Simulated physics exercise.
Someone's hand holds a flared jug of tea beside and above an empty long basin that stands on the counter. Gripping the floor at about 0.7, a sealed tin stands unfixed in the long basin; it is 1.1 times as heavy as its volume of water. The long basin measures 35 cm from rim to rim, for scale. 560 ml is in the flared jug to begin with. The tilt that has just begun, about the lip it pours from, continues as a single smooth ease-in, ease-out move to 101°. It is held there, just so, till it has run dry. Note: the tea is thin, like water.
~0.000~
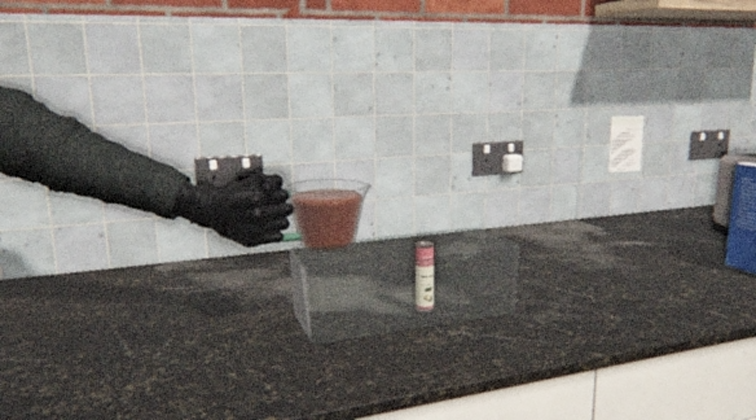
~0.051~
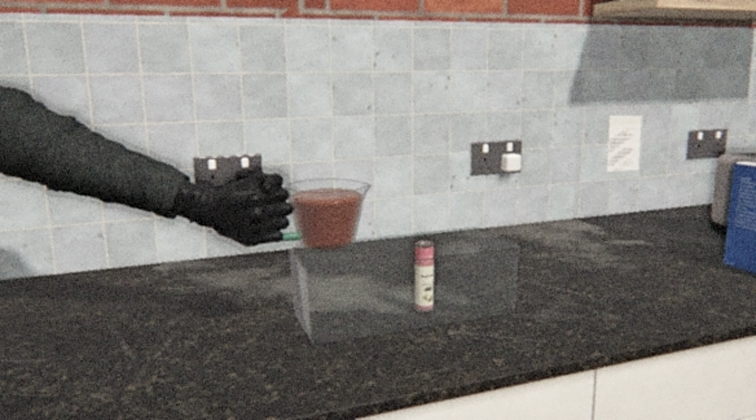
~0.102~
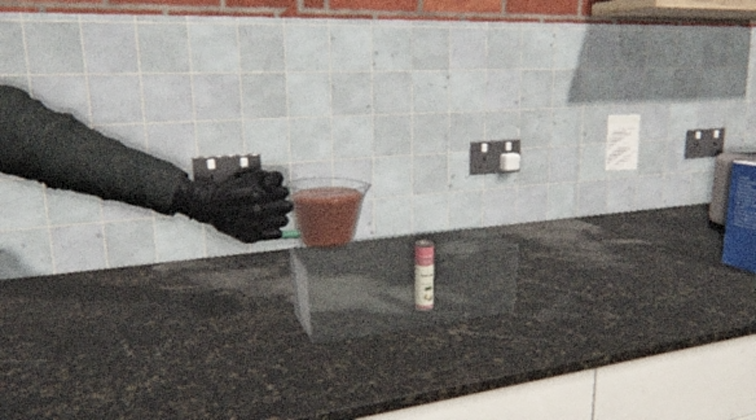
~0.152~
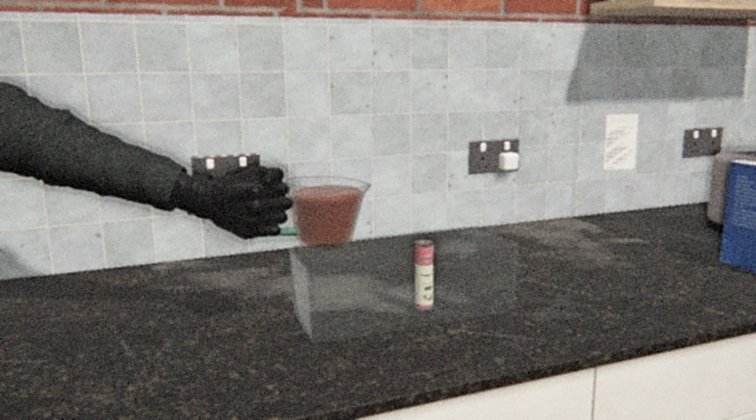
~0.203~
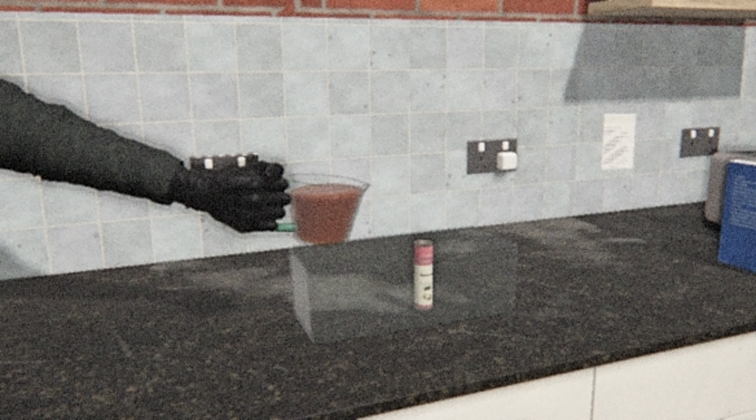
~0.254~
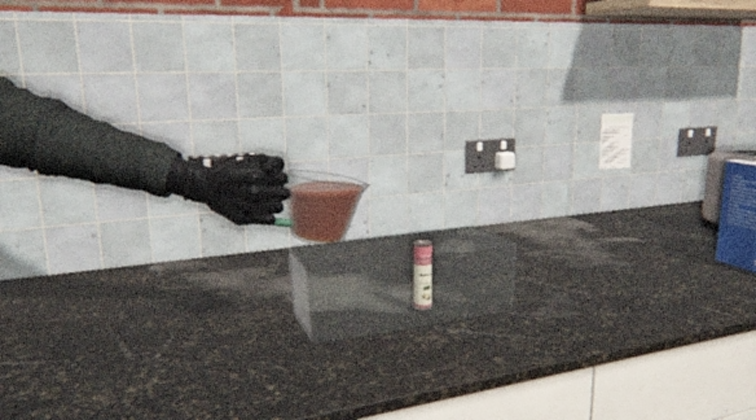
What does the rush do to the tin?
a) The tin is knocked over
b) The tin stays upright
a, the tin is knocked over.
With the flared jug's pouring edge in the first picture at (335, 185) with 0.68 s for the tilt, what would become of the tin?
Then the tin remains standing.
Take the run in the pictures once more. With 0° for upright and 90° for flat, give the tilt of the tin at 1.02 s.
Tilt: Around 45°.
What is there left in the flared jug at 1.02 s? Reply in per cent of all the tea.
Close to 14 percent of the whole amount.
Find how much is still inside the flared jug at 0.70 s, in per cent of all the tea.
70 %.
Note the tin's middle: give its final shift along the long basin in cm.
The tin's middle ends up about 7.5 cm along the basin.
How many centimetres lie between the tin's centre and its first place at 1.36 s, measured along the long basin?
About 8 cm.
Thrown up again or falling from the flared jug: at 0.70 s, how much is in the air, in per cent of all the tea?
Estimate: Some 22 % of the total.
By 0.70 s the tilt is 61° and 70 per cent is still to pour; the tin stands where it began.
By 1.02 s the tilt is 94° and 13 per cent is still to pour; the tin leans 46°.
By 1.36 s the tilt is 101° and 0 per cent is still to pour; the tin lies on its side.
By 1.73 s the tilt is 101° and 0 per cent is still to pour; the tin lies on its side.
At rest the tin lies on its side.
